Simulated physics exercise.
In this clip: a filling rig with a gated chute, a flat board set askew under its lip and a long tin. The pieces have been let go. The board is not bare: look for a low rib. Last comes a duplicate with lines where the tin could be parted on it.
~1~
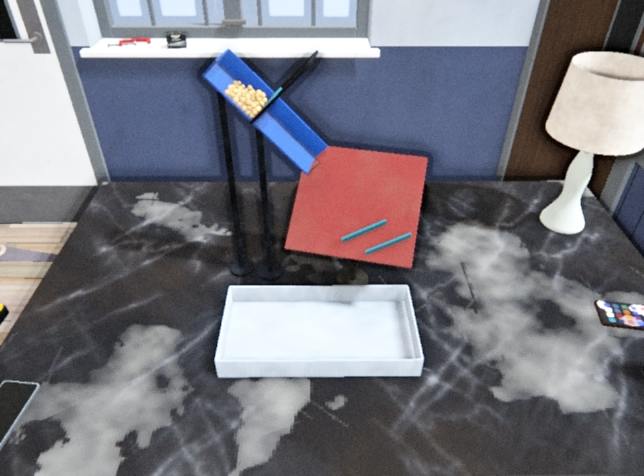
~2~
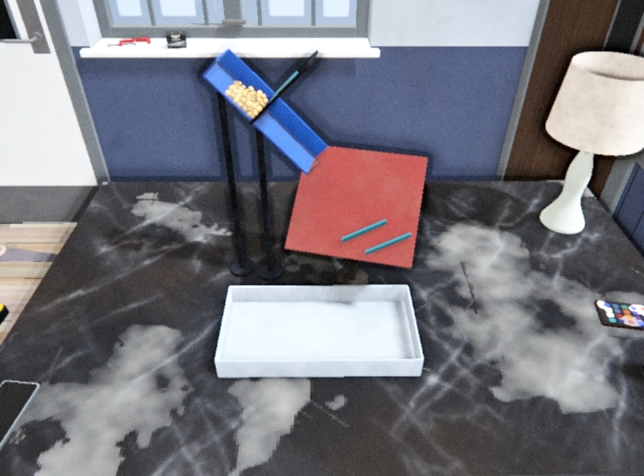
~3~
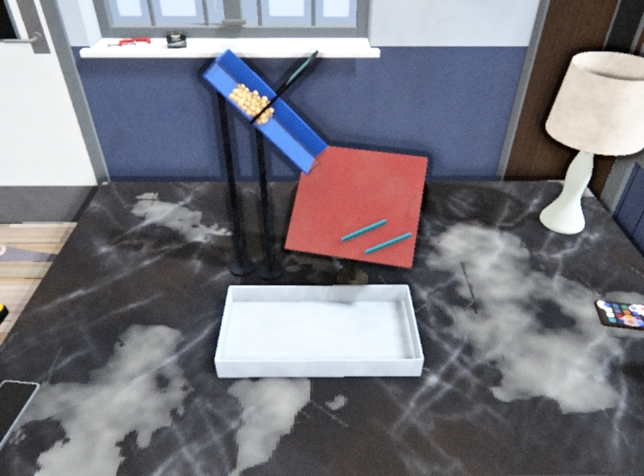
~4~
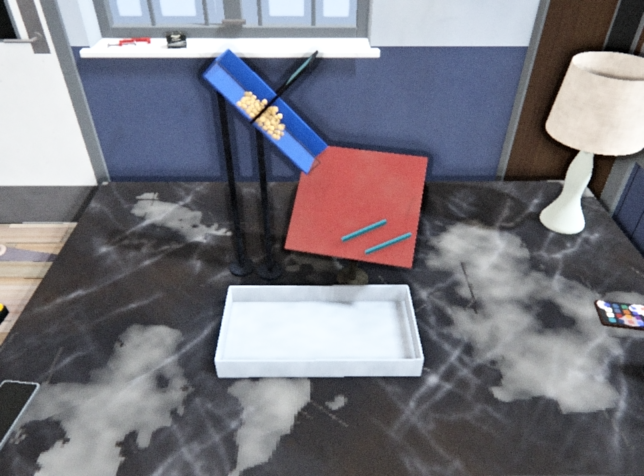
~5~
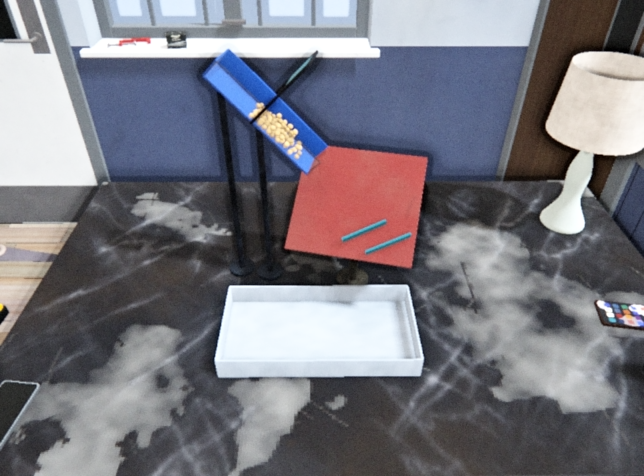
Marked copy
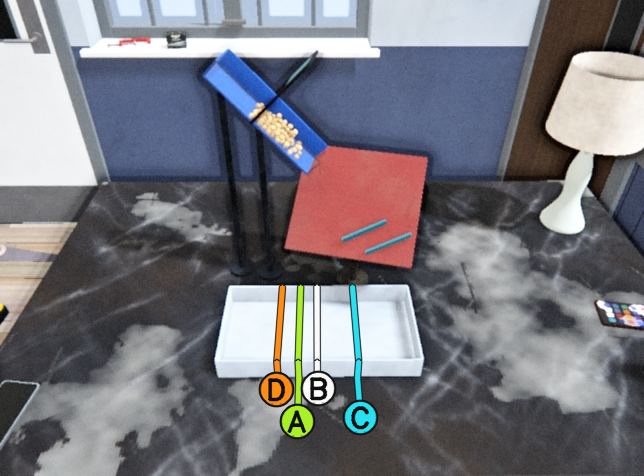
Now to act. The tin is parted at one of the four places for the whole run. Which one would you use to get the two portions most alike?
I would pick line B.
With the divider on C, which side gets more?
Left.
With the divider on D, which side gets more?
Right.
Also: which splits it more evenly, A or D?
That is line A.
On the marked copy, line A crosses the front rim at (298, 360); line B crosses the front rim at (317, 360); line C crosses the front rim at (358, 360); line D crosses the front rim at (276, 361).
With A, of what is caught, a small part on the left of the divider, most on the right.
With B, of what is caught, about half on the left of the divider, about half on the right.
With C, of what is caught, nearly all on the left of the divider, a small part on the right.
With D, of what is caught, a stray few on the left of the divider, nearly all on the right.
